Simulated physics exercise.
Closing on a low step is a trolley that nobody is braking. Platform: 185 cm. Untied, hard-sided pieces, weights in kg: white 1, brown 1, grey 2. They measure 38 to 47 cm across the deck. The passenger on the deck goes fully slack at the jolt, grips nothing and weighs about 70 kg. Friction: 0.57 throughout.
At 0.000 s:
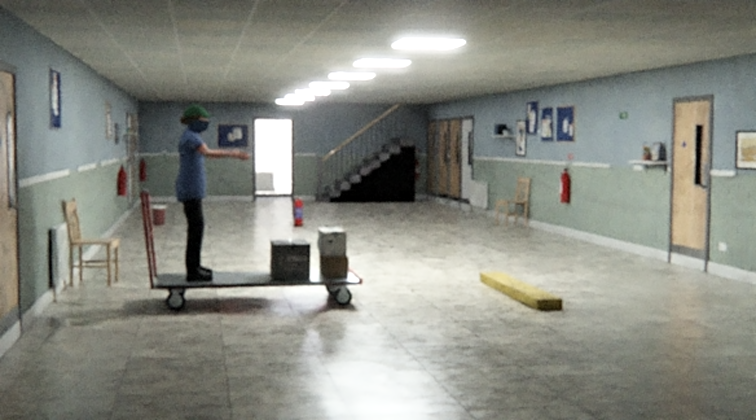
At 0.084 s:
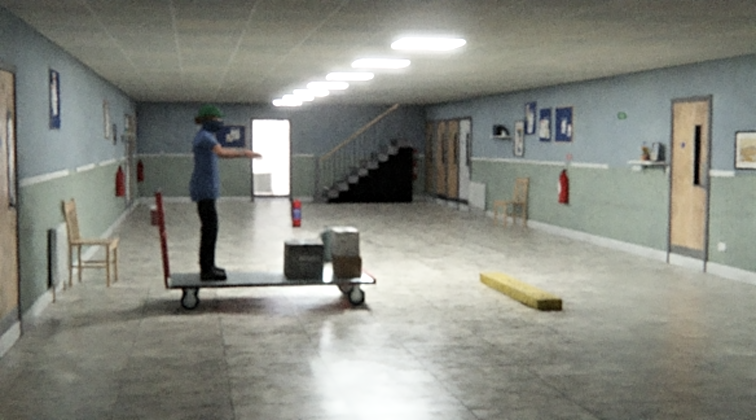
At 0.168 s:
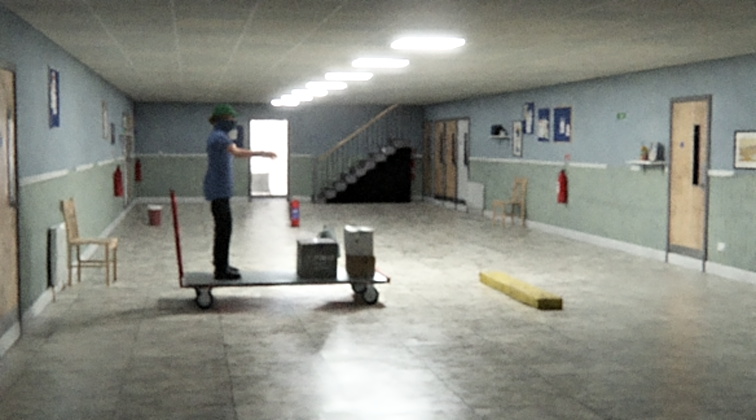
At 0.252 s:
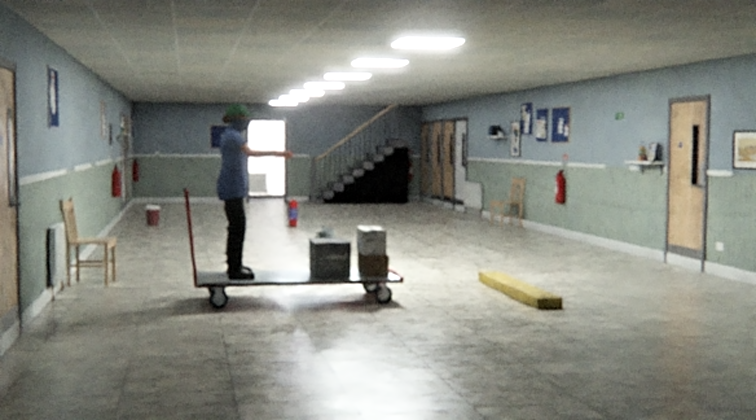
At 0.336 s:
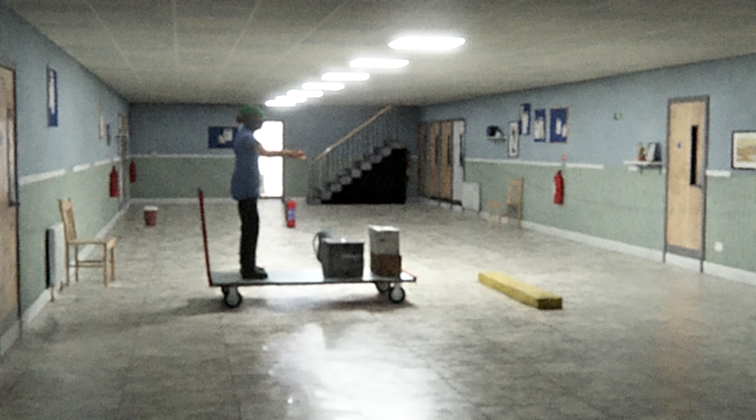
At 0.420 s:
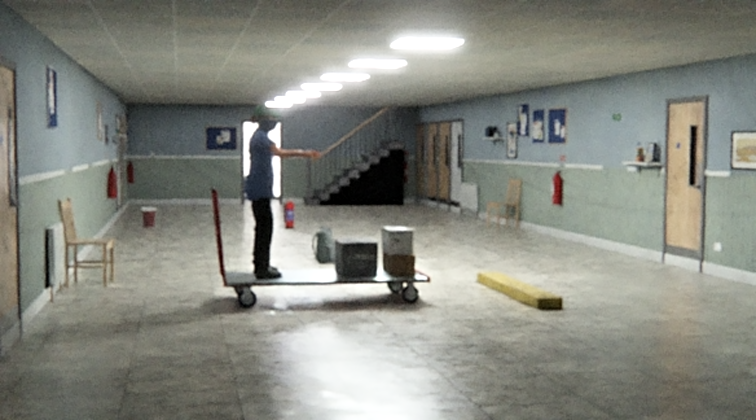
In a long hallway, a trolley carrying a standing person and some boxes rolls right.
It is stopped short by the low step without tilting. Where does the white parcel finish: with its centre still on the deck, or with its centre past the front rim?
The white parcel finishes past the front rim.
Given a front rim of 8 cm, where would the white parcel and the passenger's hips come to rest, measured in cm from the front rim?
So the white one settles 30 cm beyond the rim and the hips 80 cm short of it.
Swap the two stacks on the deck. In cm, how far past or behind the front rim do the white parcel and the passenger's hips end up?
Swapped: White 50 cm behind; hips 130 cm behind.
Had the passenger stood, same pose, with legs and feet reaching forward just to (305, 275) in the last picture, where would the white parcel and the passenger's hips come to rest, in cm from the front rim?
The white item goes over by 70 cm, but the hips stay 70 cm behind the front rim.
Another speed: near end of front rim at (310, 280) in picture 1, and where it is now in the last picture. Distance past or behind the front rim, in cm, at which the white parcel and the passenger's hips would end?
So the white one ends up 120 cm ahead of the front rim, while the hips settle 80 cm behind it.
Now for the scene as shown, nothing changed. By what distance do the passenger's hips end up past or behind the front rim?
Some 80 cm behind it.
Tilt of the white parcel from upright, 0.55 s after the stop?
Around 140° from upright.
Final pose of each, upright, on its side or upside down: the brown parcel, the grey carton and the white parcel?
Final poses - brown: Base down; grey: Base down; white: Tipped onto a side.
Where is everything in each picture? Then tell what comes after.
The first frame shows white parcel (332, 242), hips (191, 189), rim corner (362, 281); 160 cm short of the stop.
The second frame shows white parcel (345, 242), hips (205, 189), rim corner (375, 280); 147 cm short of the stop.
The third frame shows white parcel (358, 241), hips (219, 189), rim corner (389, 279); 134 cm short of the stop.
The fourth frame shows white parcel (371, 241), hips (232, 188), rim corner (402, 279); 121 cm short of the stop.
The fifth frame shows white parcel (384, 240), hips (246, 188), rim corner (416, 279); 109 cm short of the stop.
The sixth frame shows white parcel (397, 240), hips (260, 188), rim corner (429, 278); 96 cm short of the stop. Speed about 1.5 m/s.
The wheels strike at 1.04 s.
After 1.29 s the white parcel is 3 cm past the rim, tilted 30°, near (516, 240) in the last picture's view.
After 1.59 s the white parcel is 31 cm past the rim, tilted 140°, near (542, 277) in the last picture's view.
After 2.04 s the white parcel is 67 cm past the rim, tilted 90°, near (575, 281) in the last picture's view.
At rest, 2.4 s, past the rim, white parcel; behind it, brown parcel, grey carton and the passenger's hips.
